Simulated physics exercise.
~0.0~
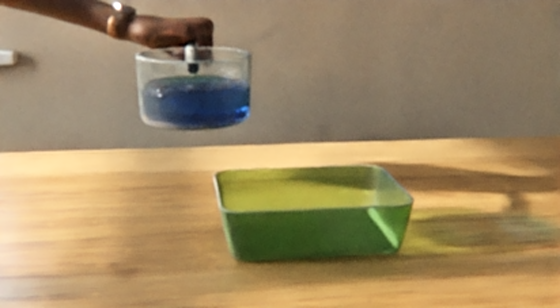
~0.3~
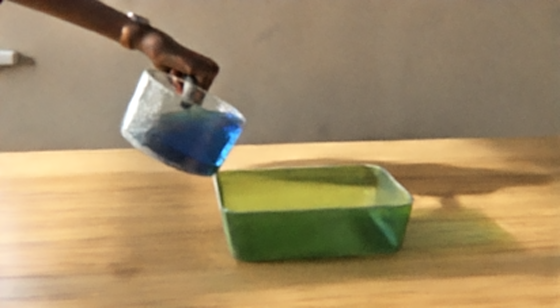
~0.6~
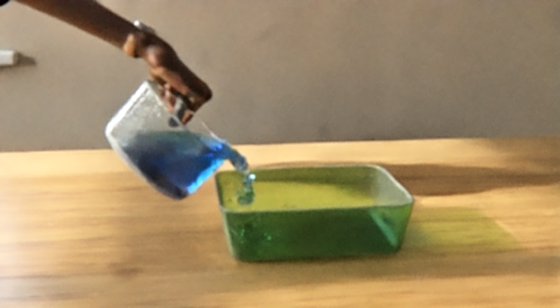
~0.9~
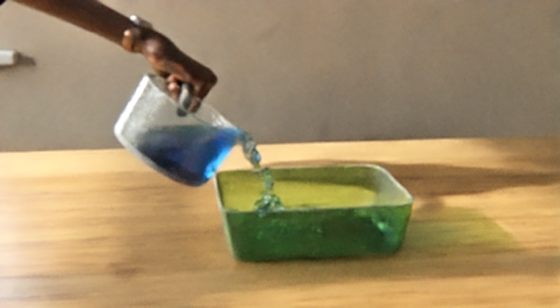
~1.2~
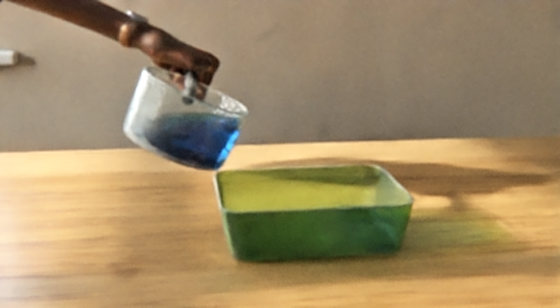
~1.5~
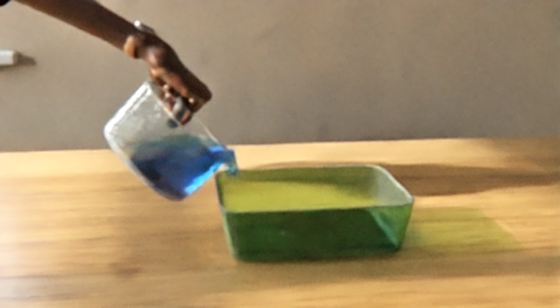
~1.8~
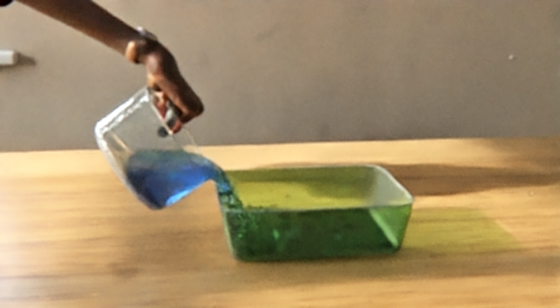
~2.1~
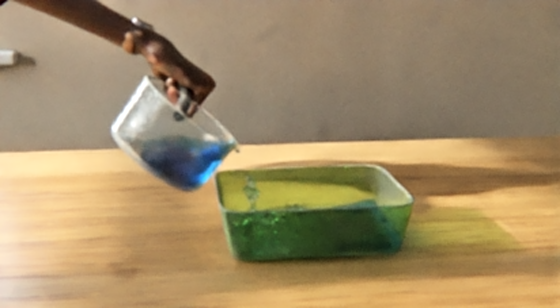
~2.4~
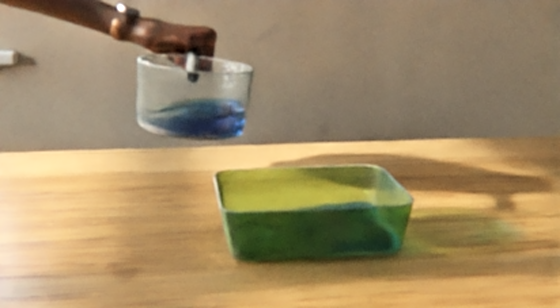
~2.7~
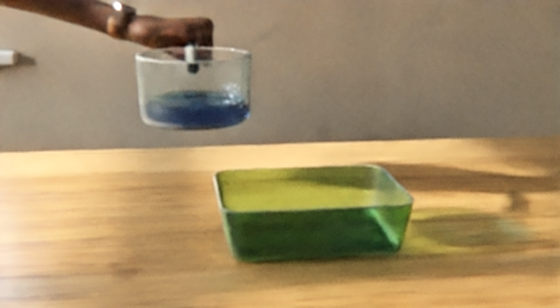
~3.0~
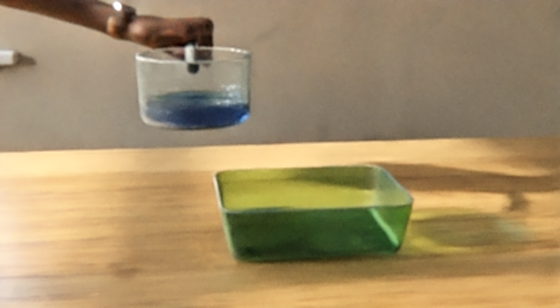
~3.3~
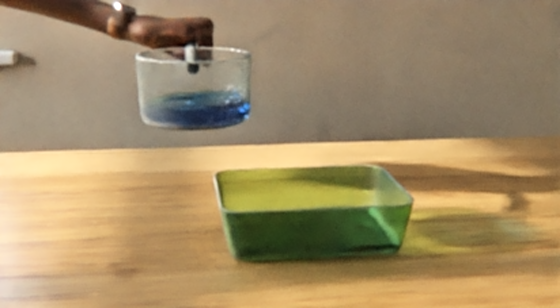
A hand held a clear container of blue liquid above a green oblong dish on a wooden counter, tipped it to pour, eased back, tipped further to pour again, then levelled it, with some blue liquid still left inside.
